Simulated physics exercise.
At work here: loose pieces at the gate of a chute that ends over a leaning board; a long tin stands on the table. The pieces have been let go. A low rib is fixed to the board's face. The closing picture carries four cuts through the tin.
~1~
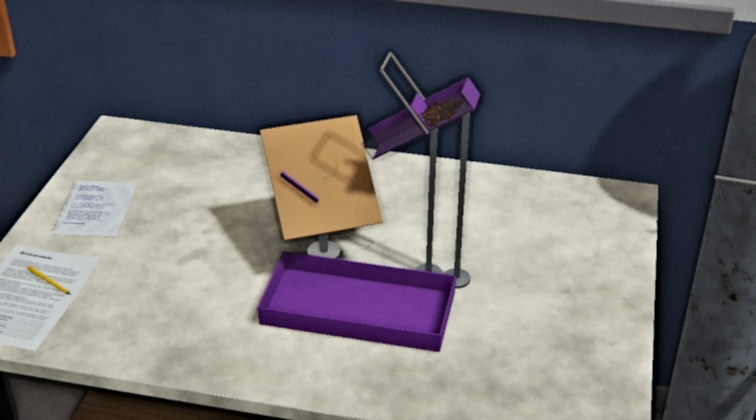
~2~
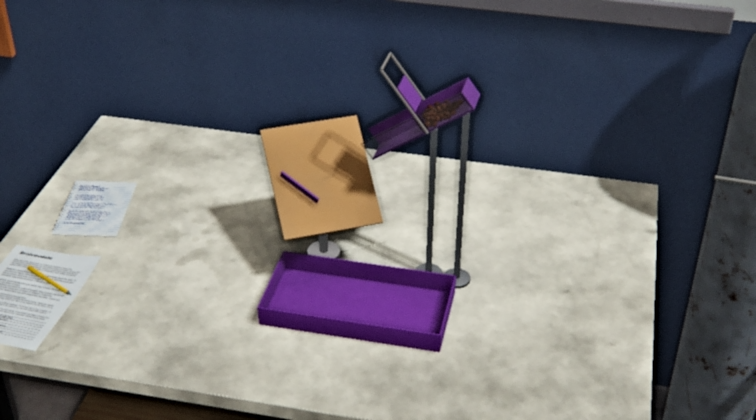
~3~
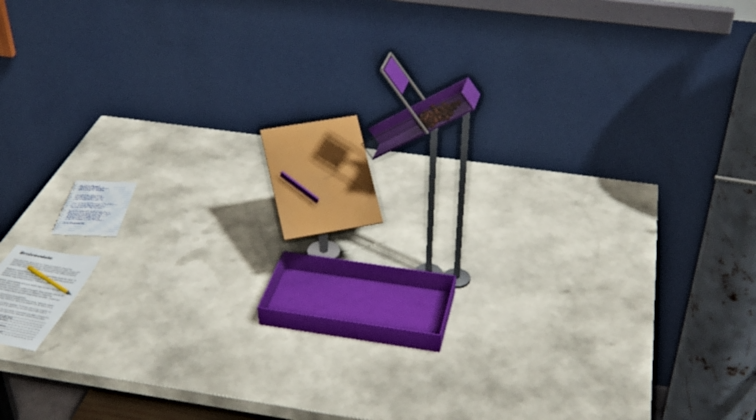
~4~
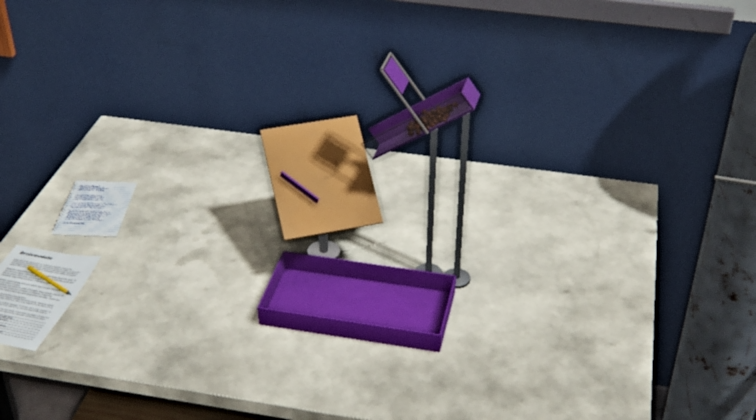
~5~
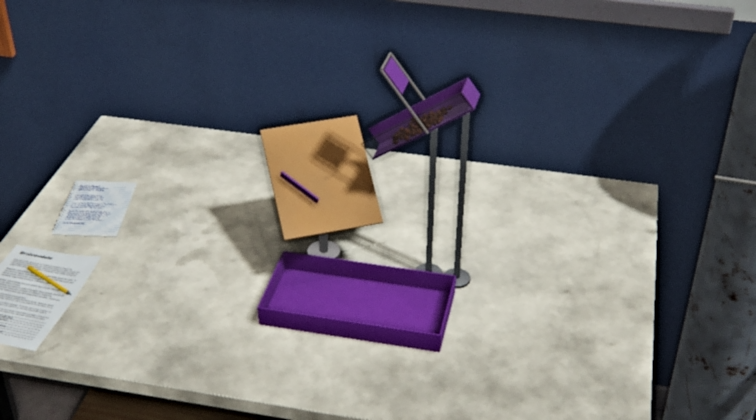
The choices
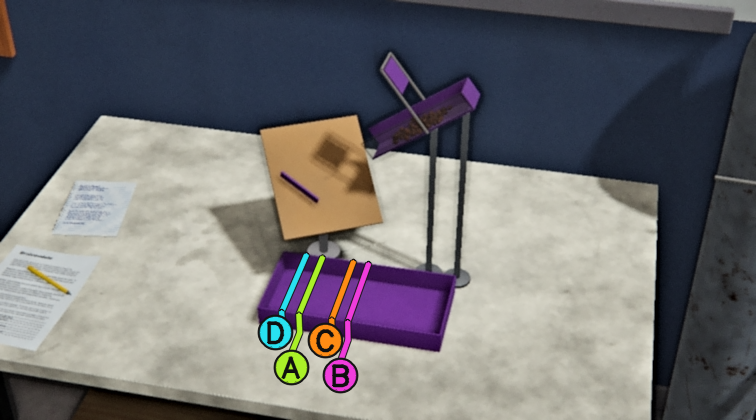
A long purple tin sits on a pale mottled table against a dark blue wall, seen from above at a slant. Behind it a tan board with a short purple rib leans on a stand, and to the upper right a purple chute on two dark posts holds small brown pieces. The chute's purple gate slides up in its grey frame, then the pieces creep down leftward, the camera still.
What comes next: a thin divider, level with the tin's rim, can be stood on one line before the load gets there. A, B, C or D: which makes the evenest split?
Best: C.
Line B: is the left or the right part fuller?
More lands on the left.
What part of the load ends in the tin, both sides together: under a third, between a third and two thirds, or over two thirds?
About that: Over two thirds.
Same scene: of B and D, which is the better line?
Here it is line B.
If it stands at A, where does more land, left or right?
More lands on the right.
On the marked copy, line A crosses the front rim at (299, 313); line B crosses the front rim at (347, 321); line C crosses the front rim at (331, 318); line D crosses the front rim at (281, 311).
Choosing A, of what is caught, a small part on the left of the divider, nearly all on the right.
Choosing B, of what is caught, most on the left of the divider, about a quarter on the right.
Choosing C, of what is caught, about two thirds on the left of the divider, about a third on the right.
Choosing D, of what is caught, none on the left of the divider, all on the right.
